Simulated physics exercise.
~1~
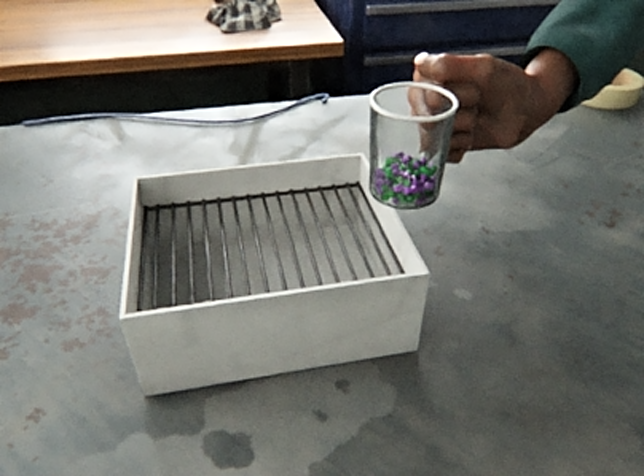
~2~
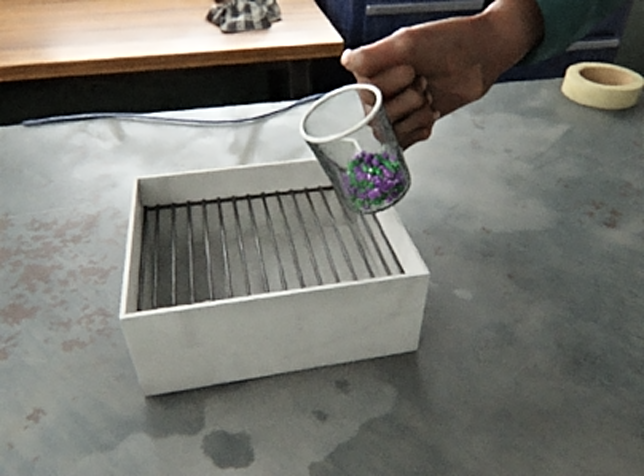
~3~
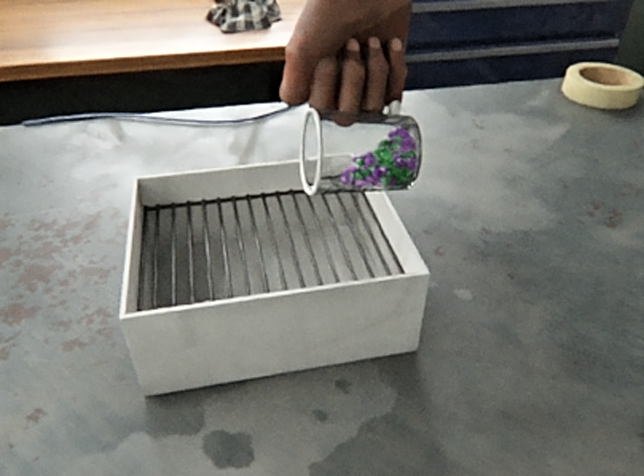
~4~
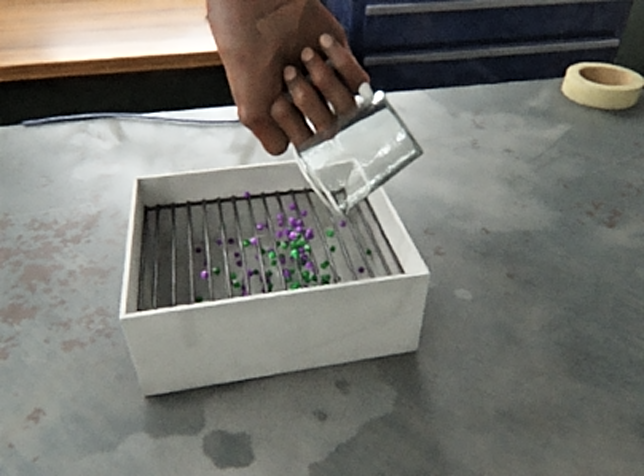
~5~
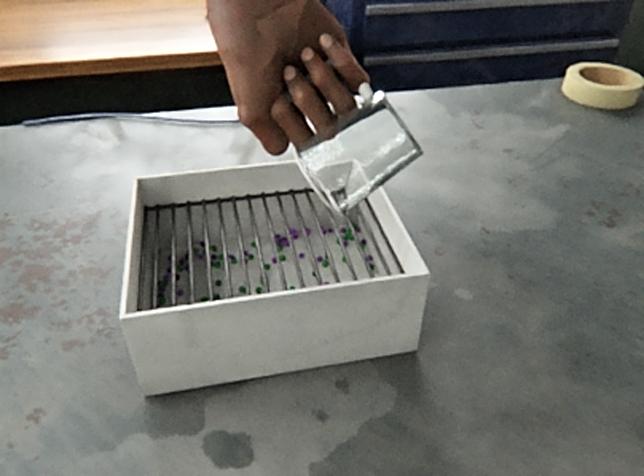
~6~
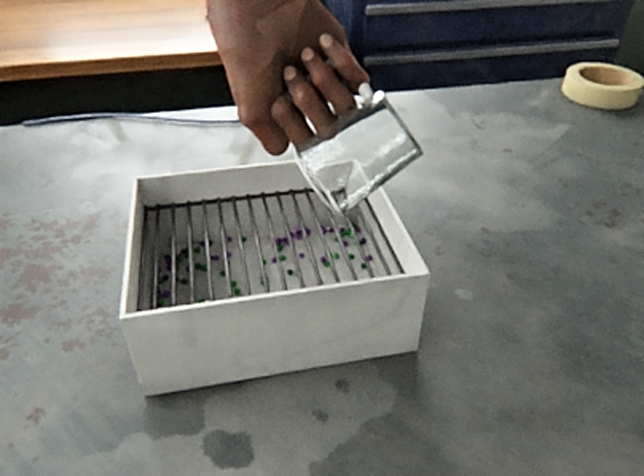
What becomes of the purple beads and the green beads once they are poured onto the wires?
Both the purple beads and the green beads drop through the gaps and end up beneath the wires.
A hand holds a clear cup of small purple and green beads over the right side of a white box with a row of dark wires across it, on a grey table. The hand moves left and begins to lean the cup. It then tips the cup onto its side, with the beads still inside. Next the cup turns mouth down and the beads spill out in a scattered bunch over the wires. They spread to the left and drop through the gaps. At the end the emptied cup stays tilted over the box, and both colours lie beneath the wires.
